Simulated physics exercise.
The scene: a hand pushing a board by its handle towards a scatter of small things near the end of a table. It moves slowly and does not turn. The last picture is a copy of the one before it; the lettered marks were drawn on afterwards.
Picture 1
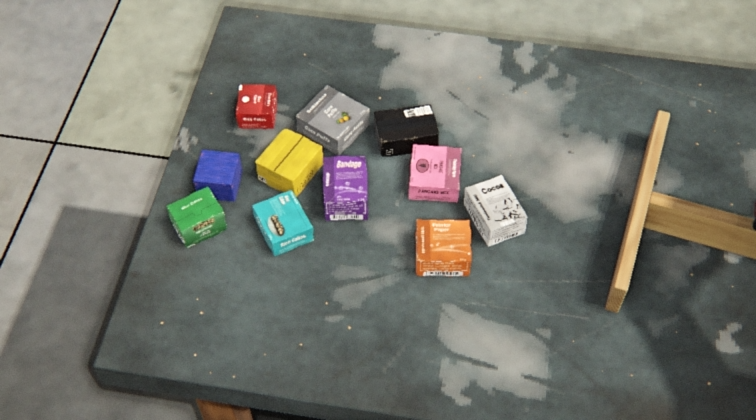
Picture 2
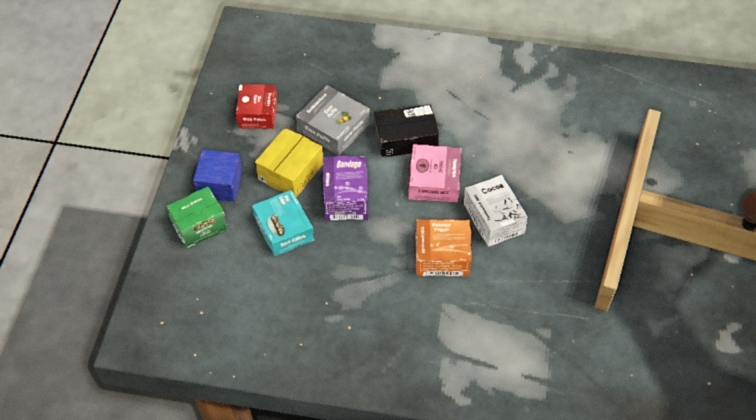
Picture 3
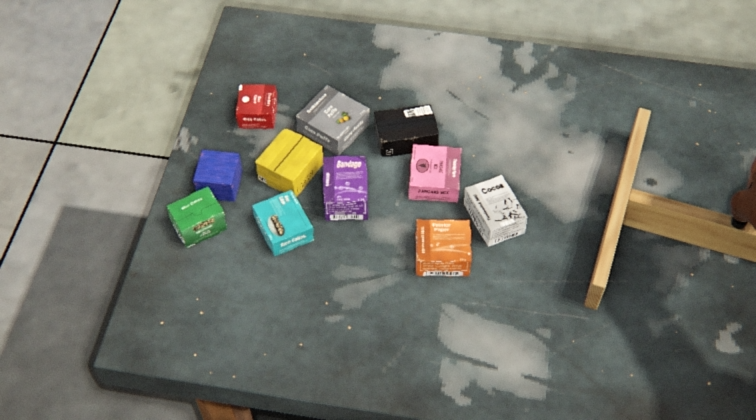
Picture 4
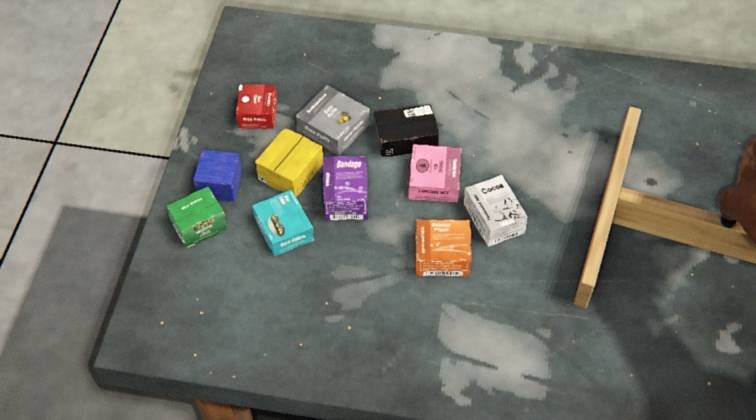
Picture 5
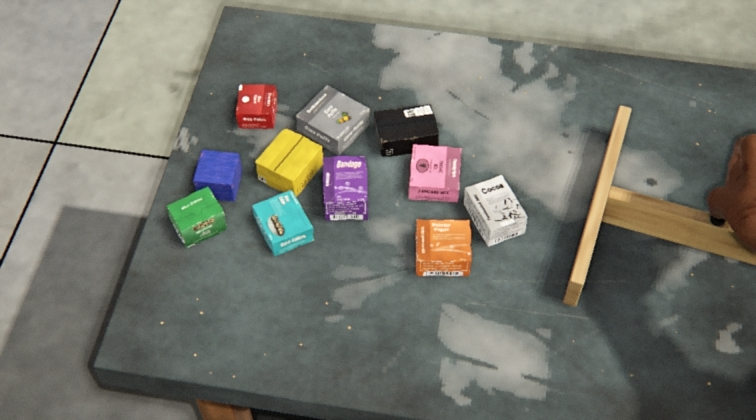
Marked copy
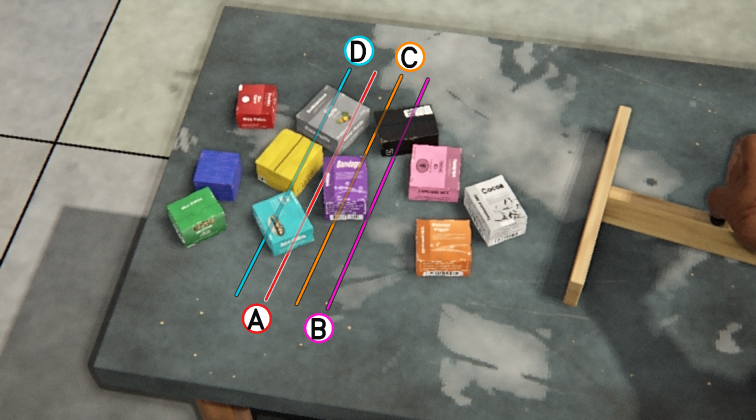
On a dark worn table, a hand slowly pushes a wooden board left toward scattered colourful boxes.
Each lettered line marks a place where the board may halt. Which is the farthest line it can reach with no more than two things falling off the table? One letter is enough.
No farther than D.
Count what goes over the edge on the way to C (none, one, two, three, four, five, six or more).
The count is none.
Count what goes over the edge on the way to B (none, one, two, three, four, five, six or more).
By then, none.
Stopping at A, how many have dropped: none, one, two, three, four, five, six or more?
The count is none.
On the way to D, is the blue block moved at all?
Yes.
On the marked copy, A at (325, 177); B at (382, 185); C at (353, 181); D at (298, 173).
With D. Early on, board (492, 174); black box (404, 128); orange box (425, 245).
Further on, board (383, 159); blue block (206, 179); yellow box (257, 161).
At the end, board (300, 148); blue block over the edge; green packet over the edge; two fallen.
As for the rest, A is within the limit but short; B is within the limit but short; C is within the limit but short.
